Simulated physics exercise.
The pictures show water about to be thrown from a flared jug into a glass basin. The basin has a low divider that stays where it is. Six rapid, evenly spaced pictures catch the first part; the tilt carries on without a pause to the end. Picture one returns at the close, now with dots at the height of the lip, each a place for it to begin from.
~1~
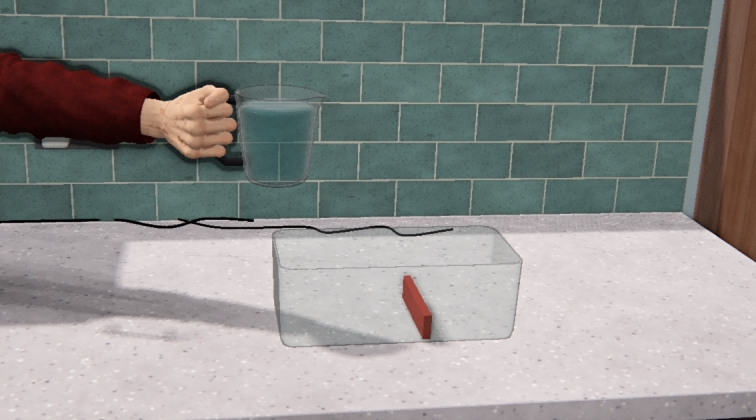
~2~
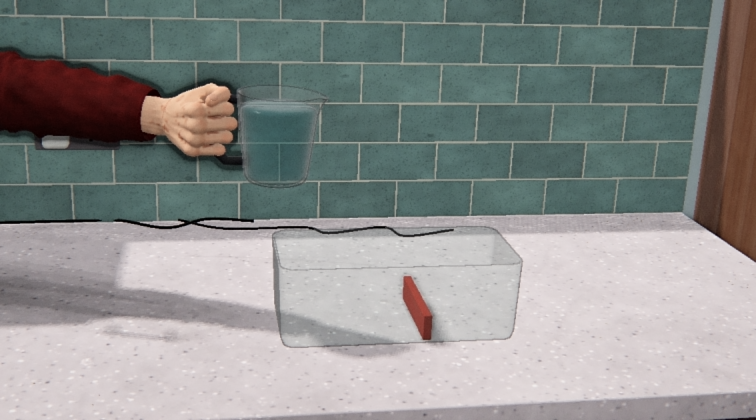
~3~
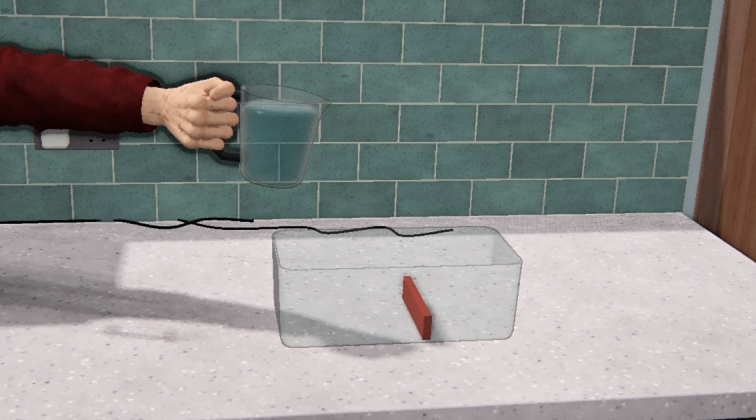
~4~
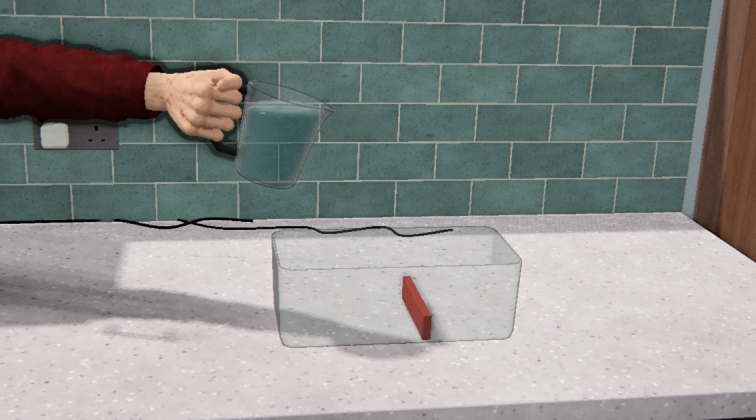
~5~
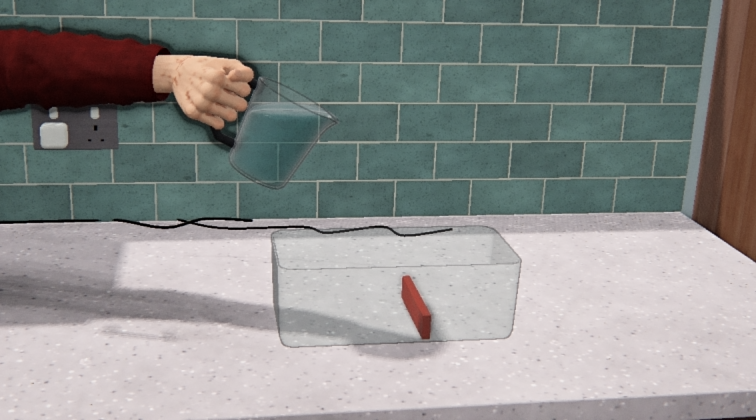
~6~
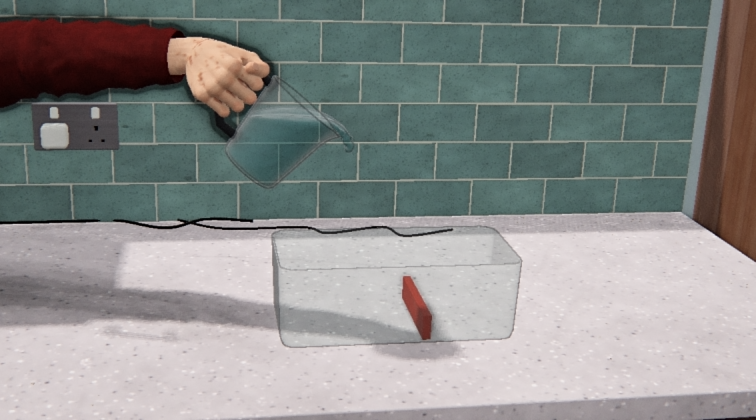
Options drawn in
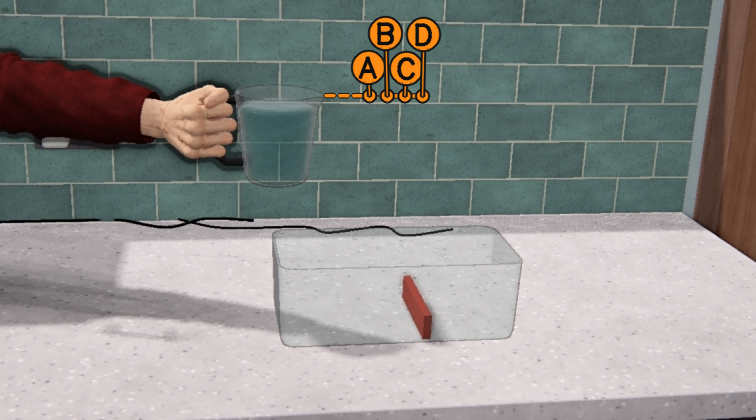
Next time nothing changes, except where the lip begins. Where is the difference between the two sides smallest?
The answer is spot A.
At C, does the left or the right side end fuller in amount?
The right side.
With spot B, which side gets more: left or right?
The right side.
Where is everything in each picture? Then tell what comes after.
In the first picture, upright, lip at (325, 95); basin from (280, 345) to (512, 336); top of the wall at (417, 294); nothing has left yet.
In the second picture, upright, lip at (327, 97); nothing has left yet.
In the third picture, tipped about 7°, lip at (330, 102); nothing has left yet.
In the fourth picture, tipped about 16°, lip at (334, 110); nothing has left yet.
In the fifth picture, tipped about 27°, lip at (337, 121); water is over the lip, down to (337, 121).
In the sixth picture, tipped about 41°, lip at (339, 136); water is over the lip, down to (349, 149).
In orange, A at (369, 95); B at (387, 95); C at (404, 96); D at (422, 96).
For spot A, about 51 % ends left of the wall and 48 % right of it.
For spot B, about 24 % ends left of the wall and 75 % right of it.
For spot C, about 10 % ends left of the wall and 88 % right of it.
For spot D, about 18 % ends left of the wall and 77 % right of it; 5 % is lost outside.
